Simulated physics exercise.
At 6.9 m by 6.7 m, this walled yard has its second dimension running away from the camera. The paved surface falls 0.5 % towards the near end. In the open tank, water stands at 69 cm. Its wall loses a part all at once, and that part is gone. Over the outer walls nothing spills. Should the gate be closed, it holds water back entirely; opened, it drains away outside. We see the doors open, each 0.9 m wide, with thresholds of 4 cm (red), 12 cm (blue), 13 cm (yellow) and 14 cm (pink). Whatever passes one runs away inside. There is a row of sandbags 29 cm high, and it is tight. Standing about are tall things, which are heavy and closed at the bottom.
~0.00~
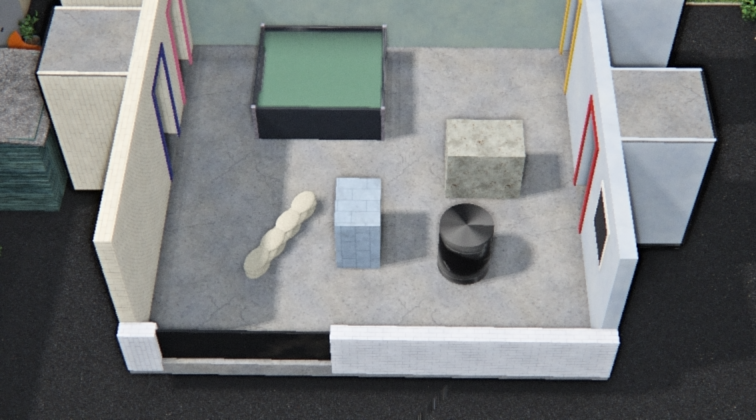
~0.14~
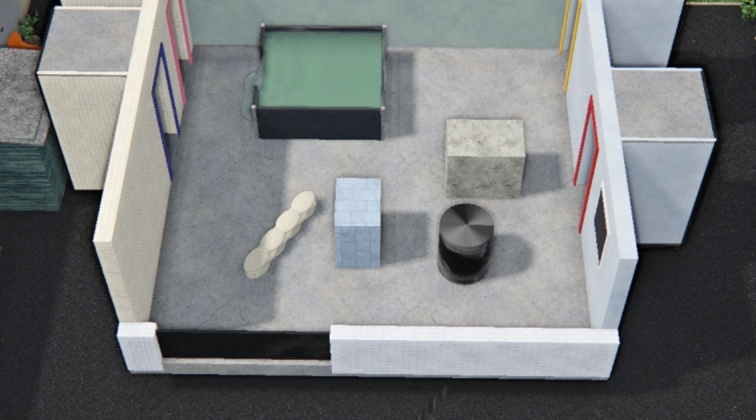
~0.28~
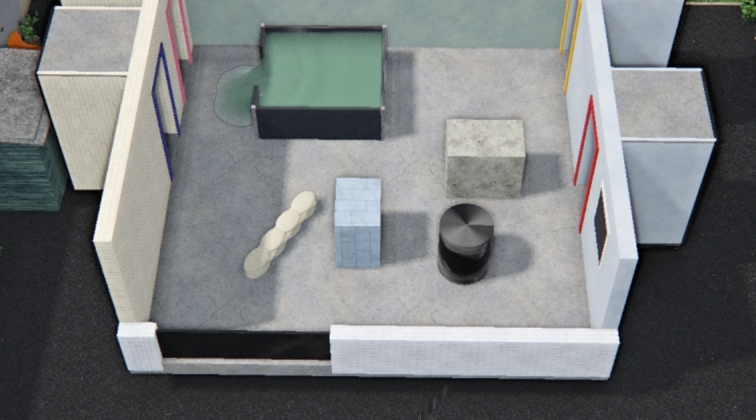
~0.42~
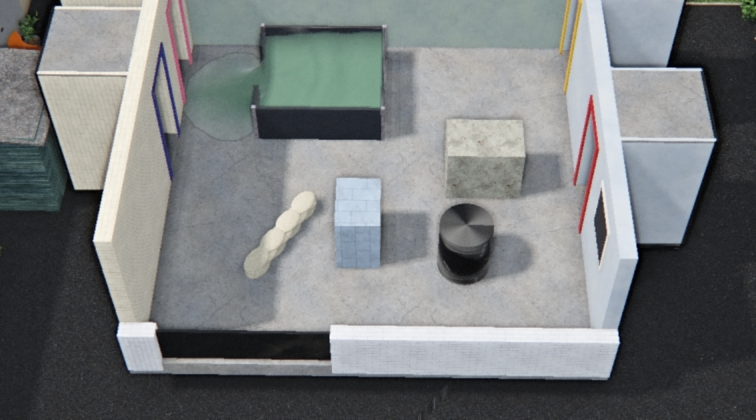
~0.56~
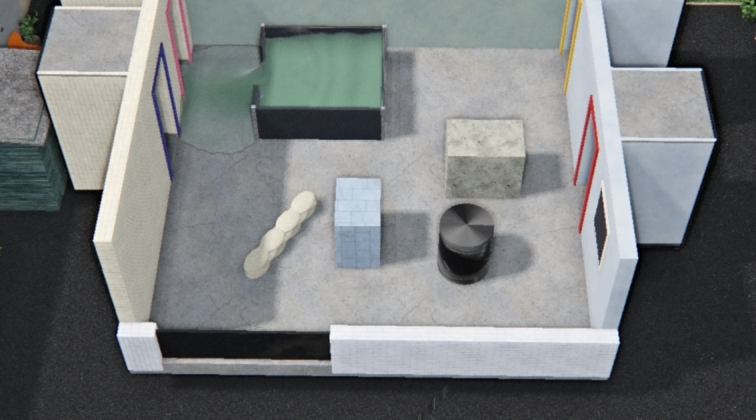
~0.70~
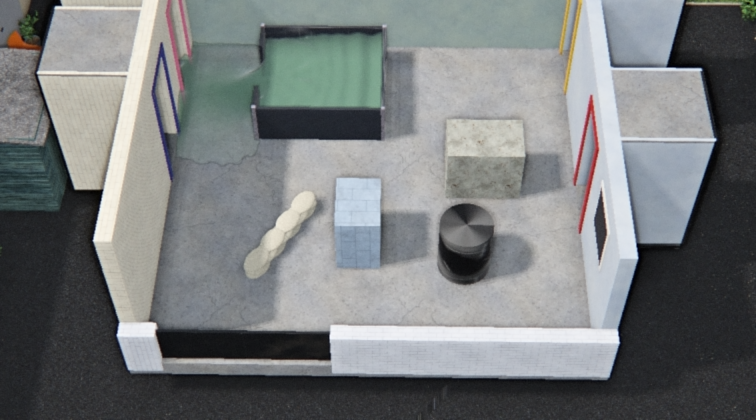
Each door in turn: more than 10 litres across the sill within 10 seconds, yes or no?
Answers: Red door, no; blue door, yes; yellow door, no; pink door, yes.
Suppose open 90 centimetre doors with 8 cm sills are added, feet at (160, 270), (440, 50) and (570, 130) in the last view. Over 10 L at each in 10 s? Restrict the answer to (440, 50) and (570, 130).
Well, the first is shy of the mark and the second is shy of the mark.
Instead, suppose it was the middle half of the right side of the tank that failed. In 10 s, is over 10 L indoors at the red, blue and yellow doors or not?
Red beyond, blue short, yellow beyond.
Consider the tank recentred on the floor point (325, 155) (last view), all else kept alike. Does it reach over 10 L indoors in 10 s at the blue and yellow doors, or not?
Blue: Too much; yellow: Within limit.
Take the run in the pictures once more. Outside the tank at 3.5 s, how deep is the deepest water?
Depth max: Approx. 29 cm.
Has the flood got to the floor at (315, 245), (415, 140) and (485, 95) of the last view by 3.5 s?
Untouched, untouched, untouched.
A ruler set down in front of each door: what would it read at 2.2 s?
Door by door, in cm: Red reads 0, blue reads 16, yellow reads 0, pink reads 39.
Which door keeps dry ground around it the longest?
Door: Red.
After 1.4 s water covers 10 % of the floor and is deepest (42 cm) near (191, 64); red door not reached, blue door 17 cm at the sill, 2 L in, yellow door not reached, pink door 41 cm at the sill, 128 L in.
After 2.2 s water covers 20 % of the floor and is deepest (40 cm) near (186, 92); red door not reached, blue door 16 cm at the sill, 13 L in, yellow door not reached, pink door 39 cm at the sill, 289 L in.
After 3.5 s water covers 35 % of the floor and is deepest (29 cm) near (186, 92); red door not reached, blue door 13 cm at the sill, 22 L in, yellow door not reached, pink door 27 cm at the sill, 439 L in.
After 6.0 s water covers 60 % of the floor and is deepest (20 cm) near (185, 100); red door not reached, blue door 11 cm at the sill, 27 L in, yellow door 7 cm at the sill, 0 L in, pink door 18 cm at the sill, 556 L in.
After 10.0 s water covers 90 % of the floor and is deepest (12 cm) near (194, 107); red door 5 cm at the sill, 0 L in, blue door 7 cm at the sill, 28 L in, yellow door 4 cm at the sill, 0 L in, pink door 11 cm at the sill, 572 L in.
